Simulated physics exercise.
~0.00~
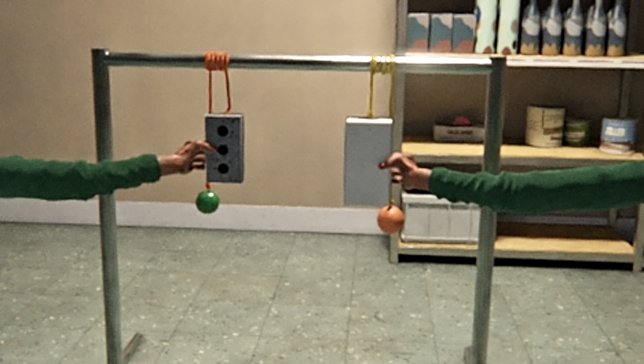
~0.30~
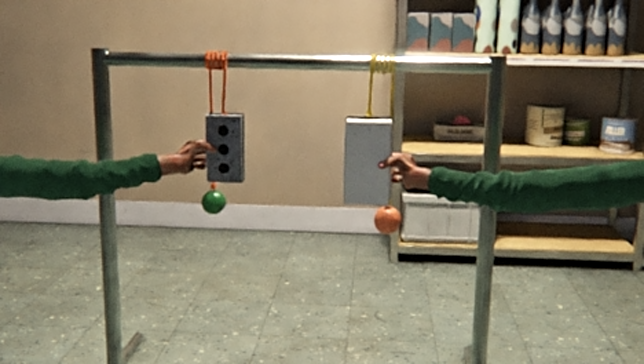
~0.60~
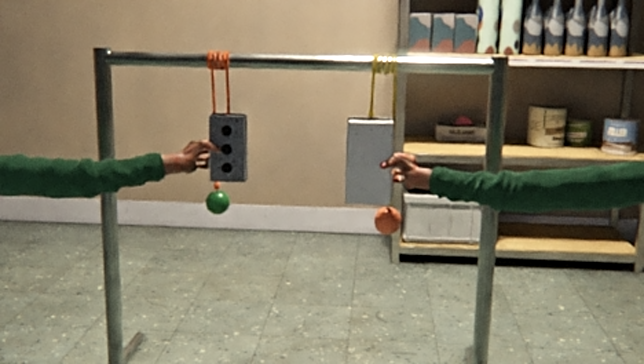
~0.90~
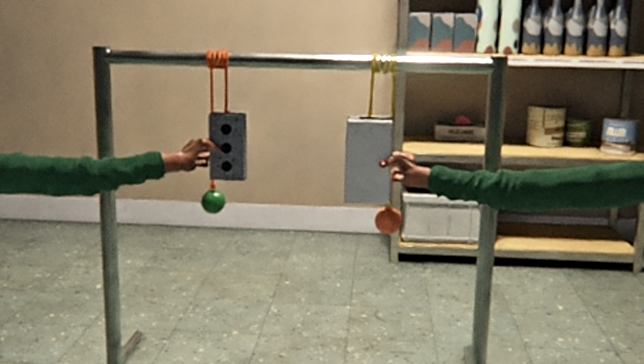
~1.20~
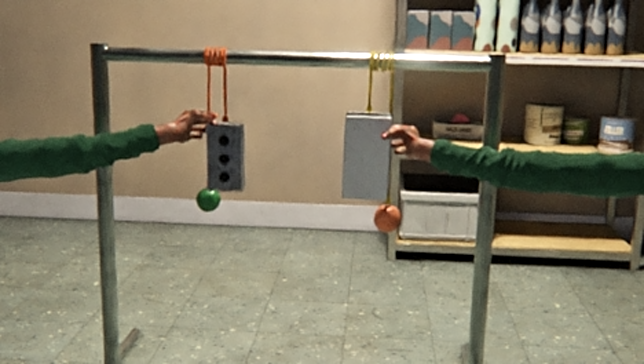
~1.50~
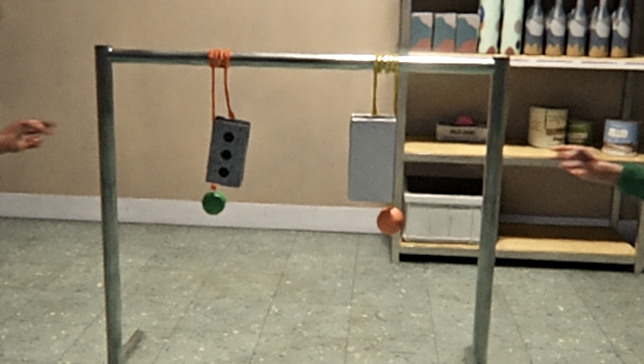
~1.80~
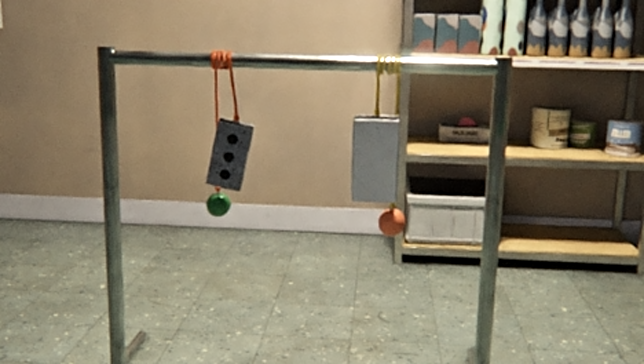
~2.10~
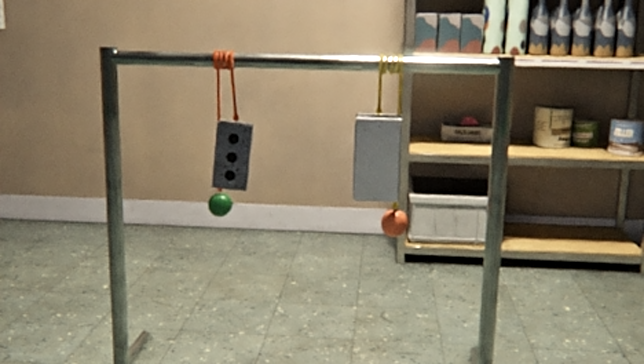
Grey paver and white case hanging from cords looped on a metal rail, staying up after two green-sleeved hands let go.
